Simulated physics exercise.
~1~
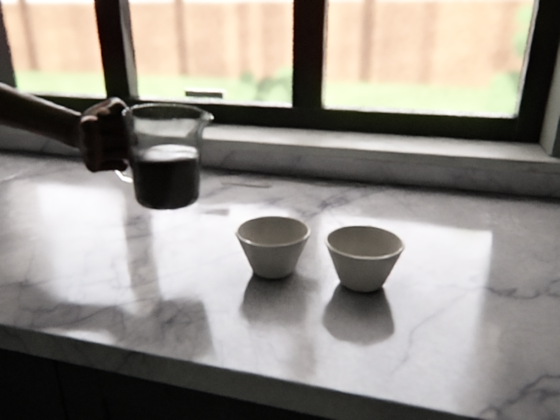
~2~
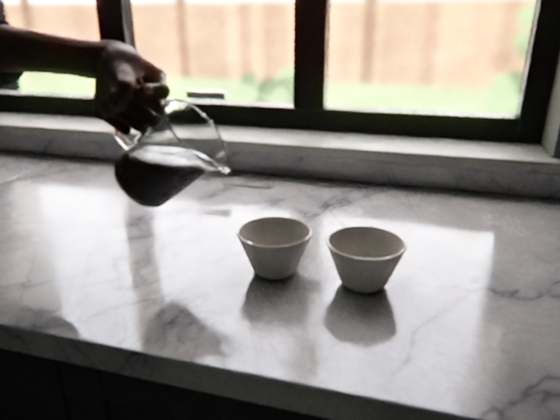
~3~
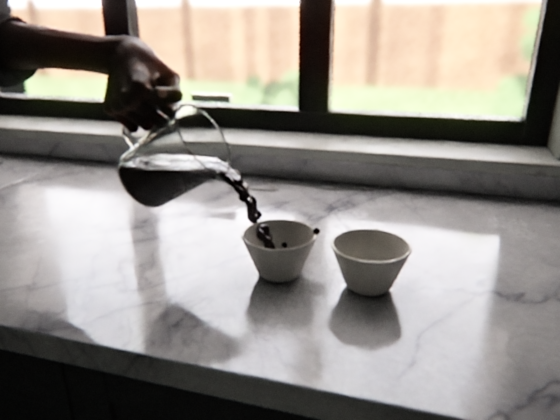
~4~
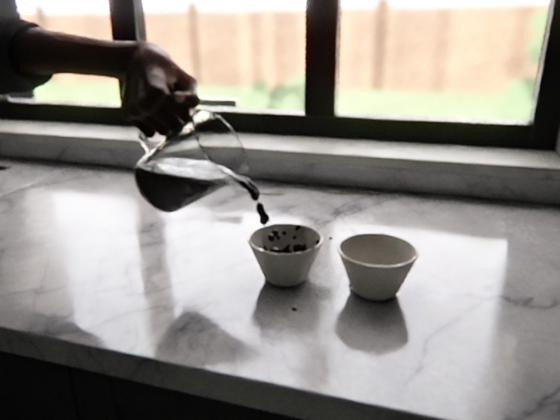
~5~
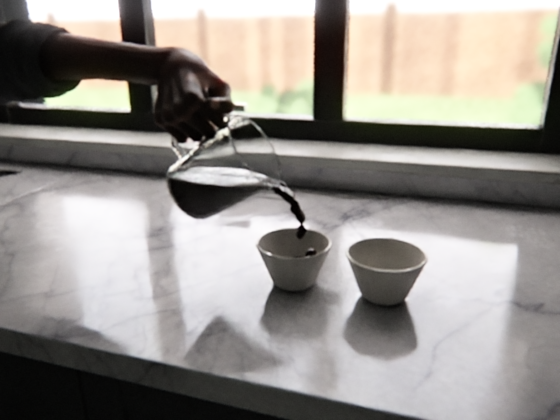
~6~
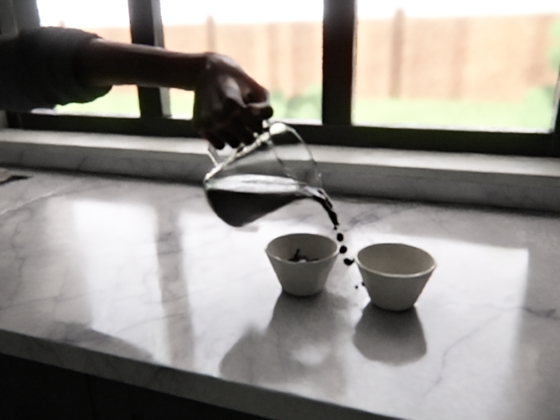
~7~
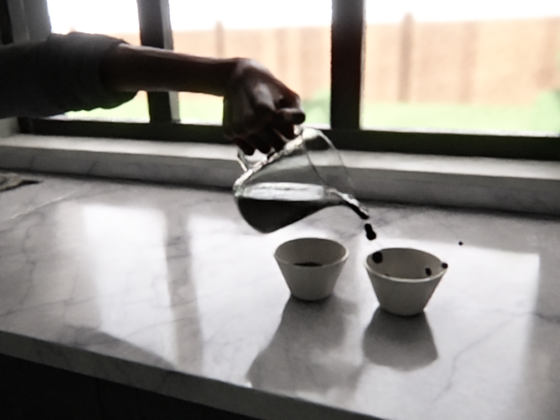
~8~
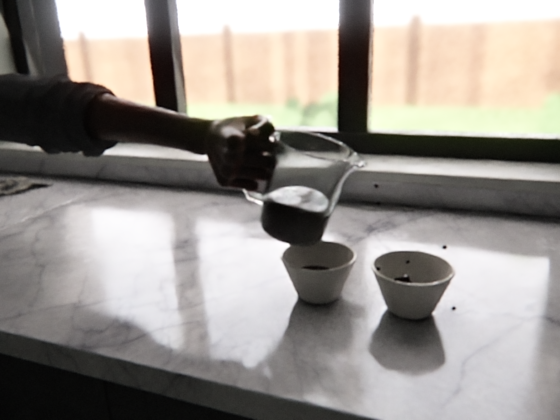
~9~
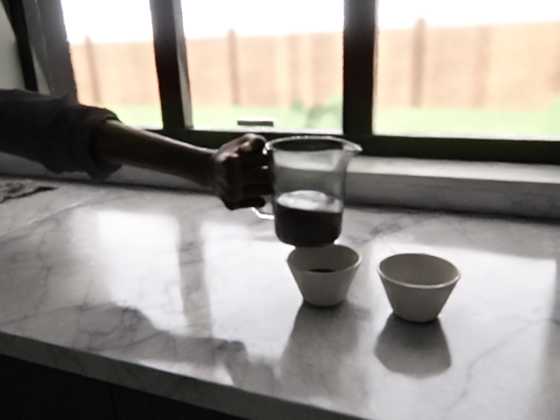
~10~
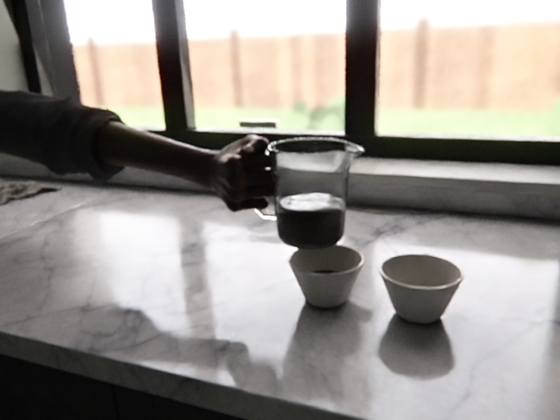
A hand tilting a glass pitcher, pouring dark coffee into the left teacup then the right, and finally levelling it above them.
